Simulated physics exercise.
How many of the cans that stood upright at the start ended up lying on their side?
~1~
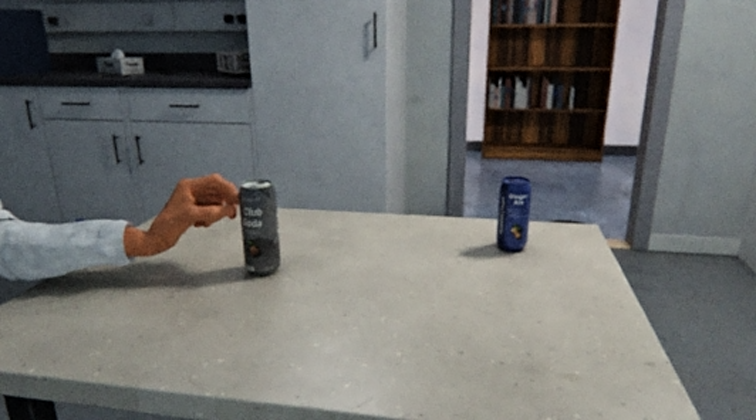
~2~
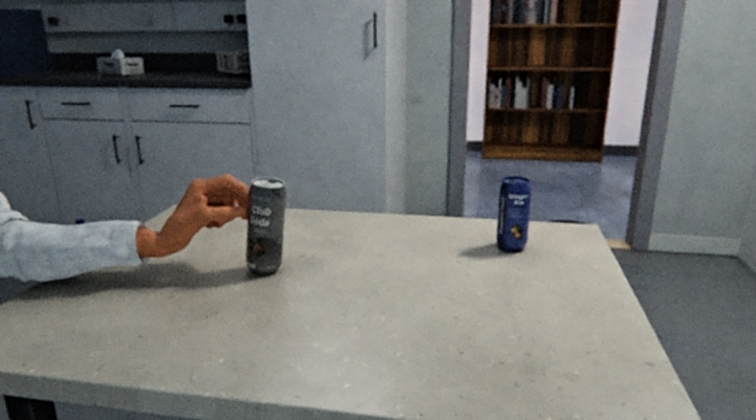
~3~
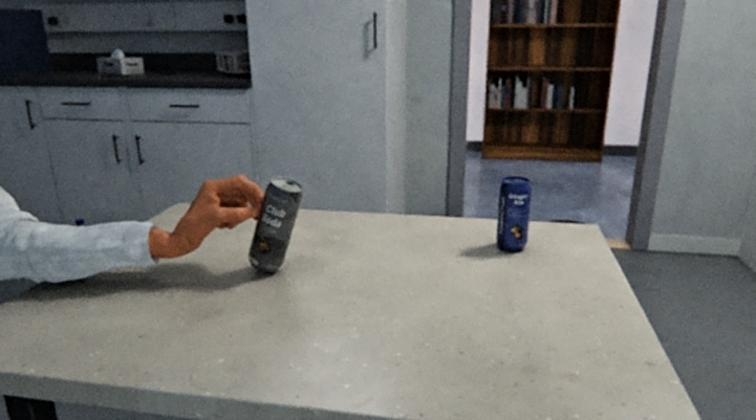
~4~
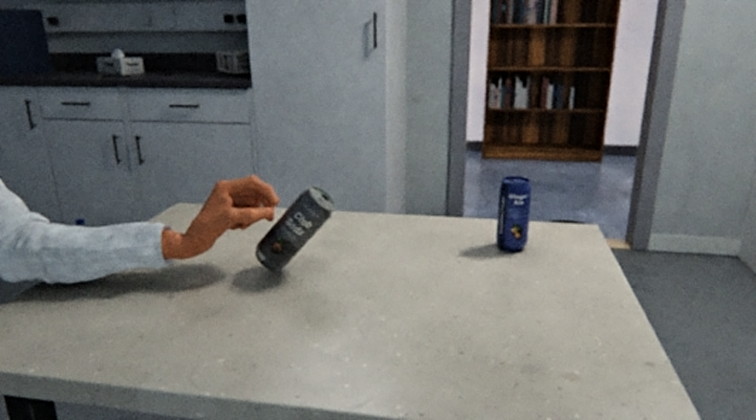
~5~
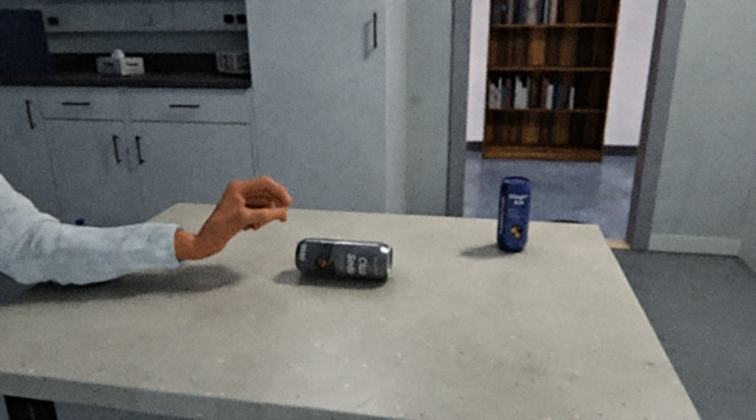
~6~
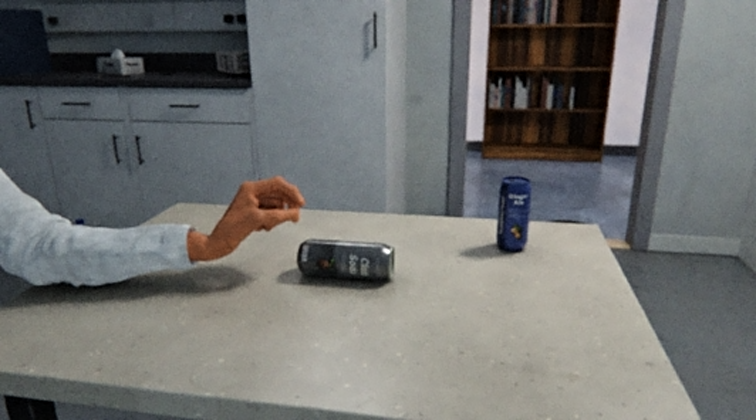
One of the two cans ended up on its side. It was the grey one, while the blue can was still standing.
A hand reached in from the left and pushed a grey can to the right across a table until it leaned and toppled onto its side. The blue can farther right stayed standing, and the hand ended up hovering near the fallen can.
